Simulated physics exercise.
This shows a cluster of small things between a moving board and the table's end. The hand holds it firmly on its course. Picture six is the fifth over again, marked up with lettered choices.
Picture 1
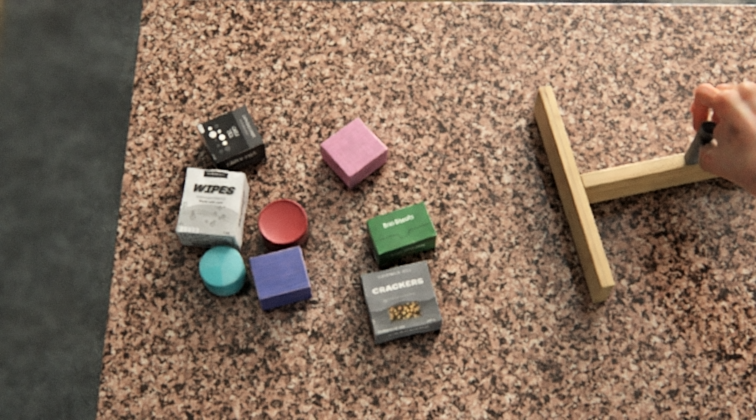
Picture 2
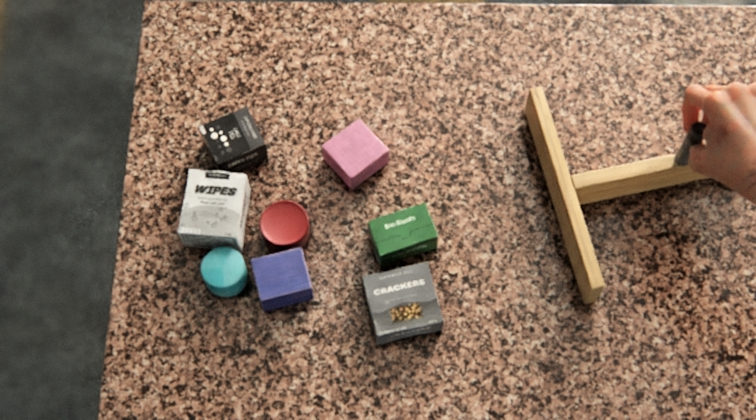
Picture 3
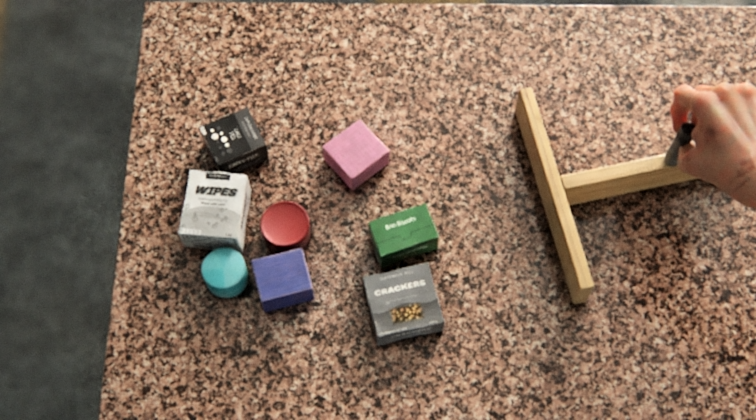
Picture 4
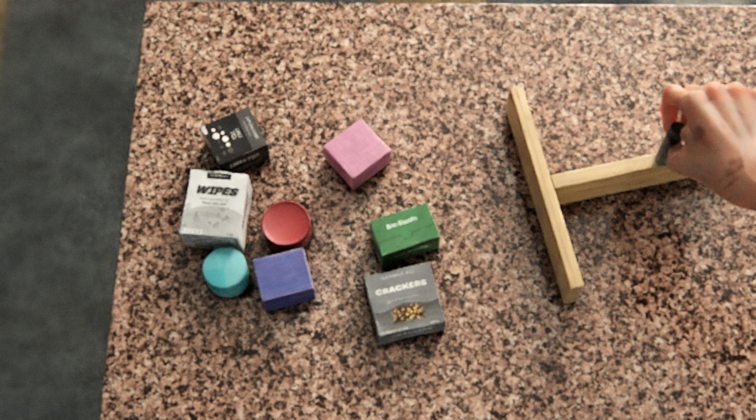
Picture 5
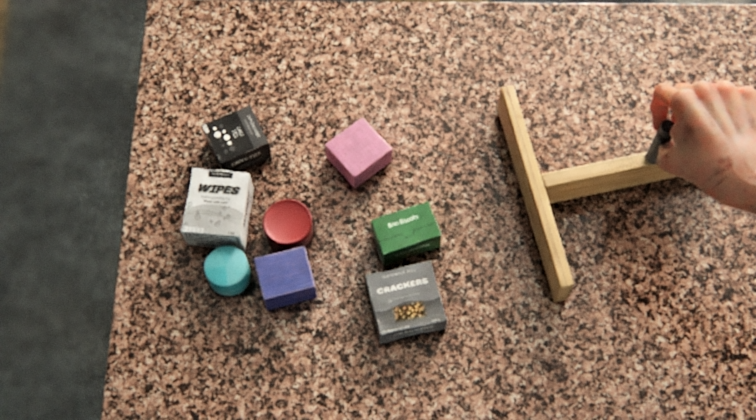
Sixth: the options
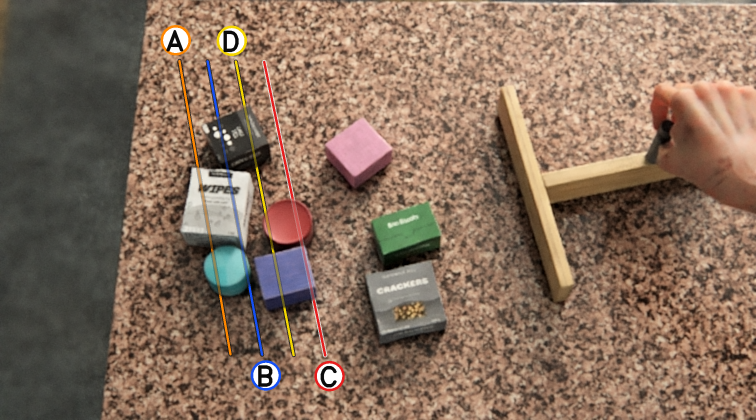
A hand slid a T-shaped wooden board slowly to the left across a speckled countertop, while the small boxes, blocks and round tins clustered on the left stayed where they were.
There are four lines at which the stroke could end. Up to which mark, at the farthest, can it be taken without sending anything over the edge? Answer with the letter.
B.
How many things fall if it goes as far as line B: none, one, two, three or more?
In all, none.
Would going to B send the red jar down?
By then, no.
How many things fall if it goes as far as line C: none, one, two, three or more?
In all, none.
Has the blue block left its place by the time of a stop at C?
Yes.
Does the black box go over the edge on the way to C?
By then, no.
On the copy, A at (203, 200); B at (233, 200); C at (293, 201); D at (263, 200).
On B. First, board (426, 181); green packet (396, 233); white box (219, 209).
Then, board (315, 180); white box (188, 206); turquoise tin (201, 275).
Finally, board (234, 179); white box (130, 209); black box (143, 141); nothing has fallen.
By contrast, A drops the white box and black box; C is safe but short; D is safe but short.
